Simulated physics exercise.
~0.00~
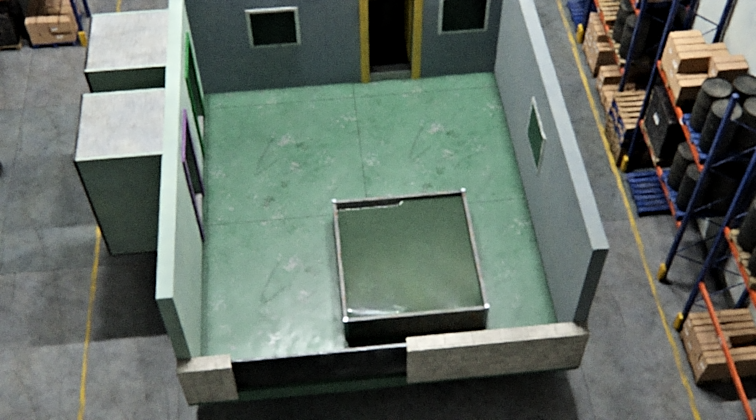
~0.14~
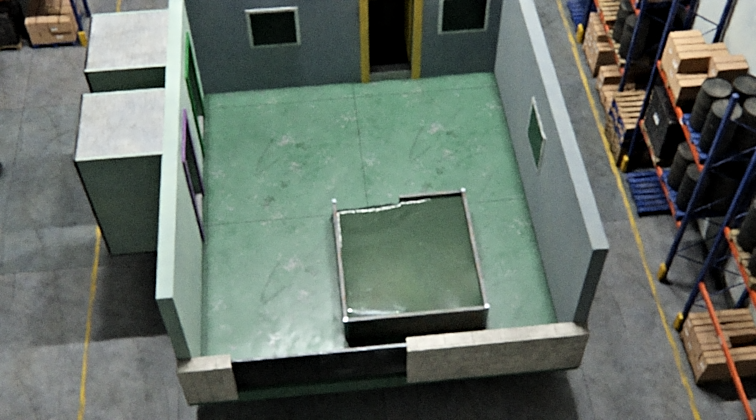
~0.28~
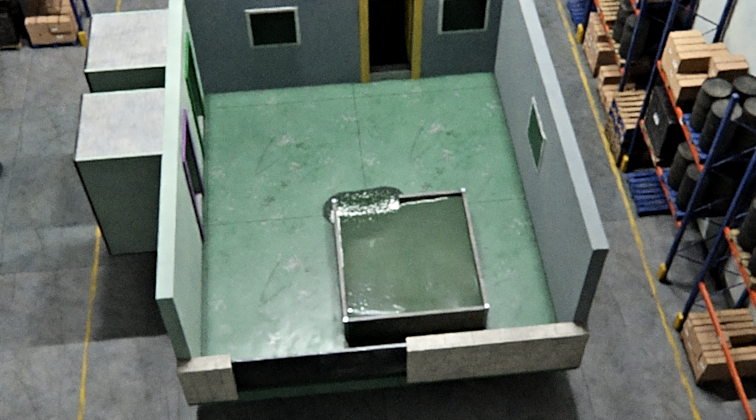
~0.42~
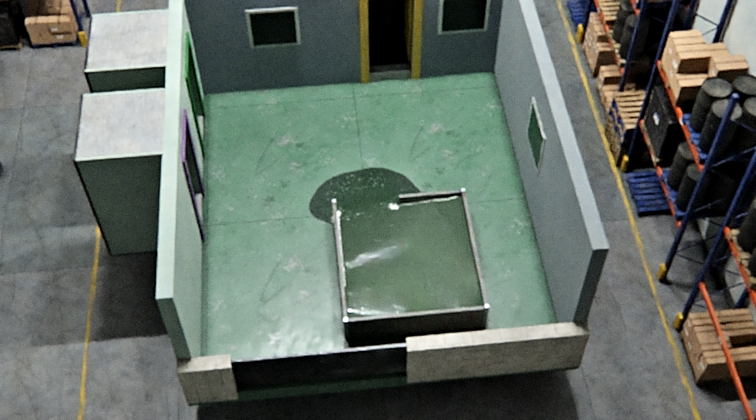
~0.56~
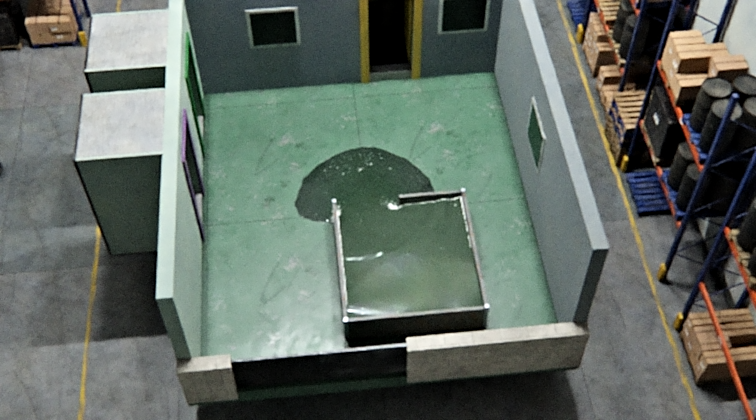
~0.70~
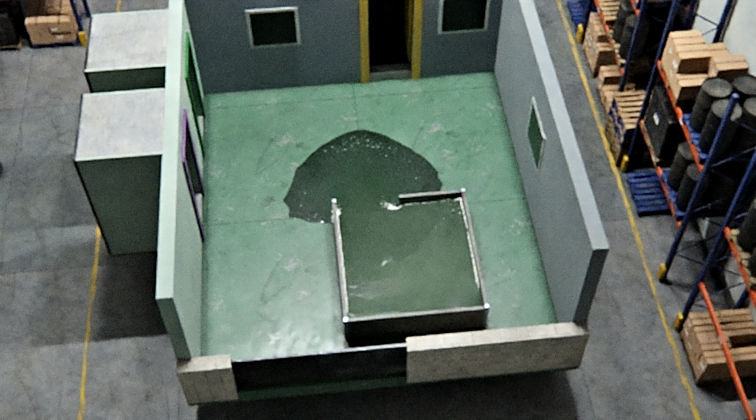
In this clip, a square tank of still water sits inside a green-floored, walled warehouse bay; part of its far side opens, and water pours out, spreading across the floor in a widening dark patch toward the back wall.
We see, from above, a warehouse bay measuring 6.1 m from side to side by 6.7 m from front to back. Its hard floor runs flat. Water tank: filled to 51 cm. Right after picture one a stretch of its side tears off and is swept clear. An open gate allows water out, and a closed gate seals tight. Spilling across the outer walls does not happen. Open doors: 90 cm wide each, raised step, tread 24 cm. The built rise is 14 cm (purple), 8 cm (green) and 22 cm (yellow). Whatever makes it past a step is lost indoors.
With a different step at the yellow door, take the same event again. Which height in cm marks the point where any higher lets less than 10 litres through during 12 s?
That point lies near 16 cm.
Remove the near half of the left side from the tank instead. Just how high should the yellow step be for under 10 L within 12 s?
In that case you'd want it roughly 5.0 cm high.
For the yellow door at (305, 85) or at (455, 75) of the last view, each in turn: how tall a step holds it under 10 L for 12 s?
Roughly 17 cm for the first and 11.0 cm for the second.
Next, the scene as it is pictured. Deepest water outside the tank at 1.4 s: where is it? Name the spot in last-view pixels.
About (348, 214).
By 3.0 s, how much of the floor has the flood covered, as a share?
The wet part is about 45 per cent.
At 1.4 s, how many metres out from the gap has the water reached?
About 3.6 metres out.
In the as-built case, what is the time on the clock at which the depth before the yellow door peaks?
It peaks around 3.0 s.
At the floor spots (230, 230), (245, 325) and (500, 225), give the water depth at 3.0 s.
Close to 0, 0 and 0 cm, one after the other.
After 1.4 s water covers 30 % of the floor, deepest (29 cm) near (348, 214); it has not reached the yellow door.
After 3.0 s water covers 45 % of the floor, deepest (30 cm) near (222, 100); 20 cm at the yellow door, 0 litres in over its 22 cm step.
After 12.0 s water covers 100 % of the floor, deepest (13 cm) near (493, 355); 8 cm at the yellow door, 0 litres in over its 22 cm step.
At the yellow door as built, the water arrived by 1.5 s and peaked near 20 cm at 3.0 s.
Run again over the same 12 s with other heights there, 26 litres in over 13.5 cm, 2 litres over 18.5 cm. The limit of 10 litres is kept from about 16 cm up.
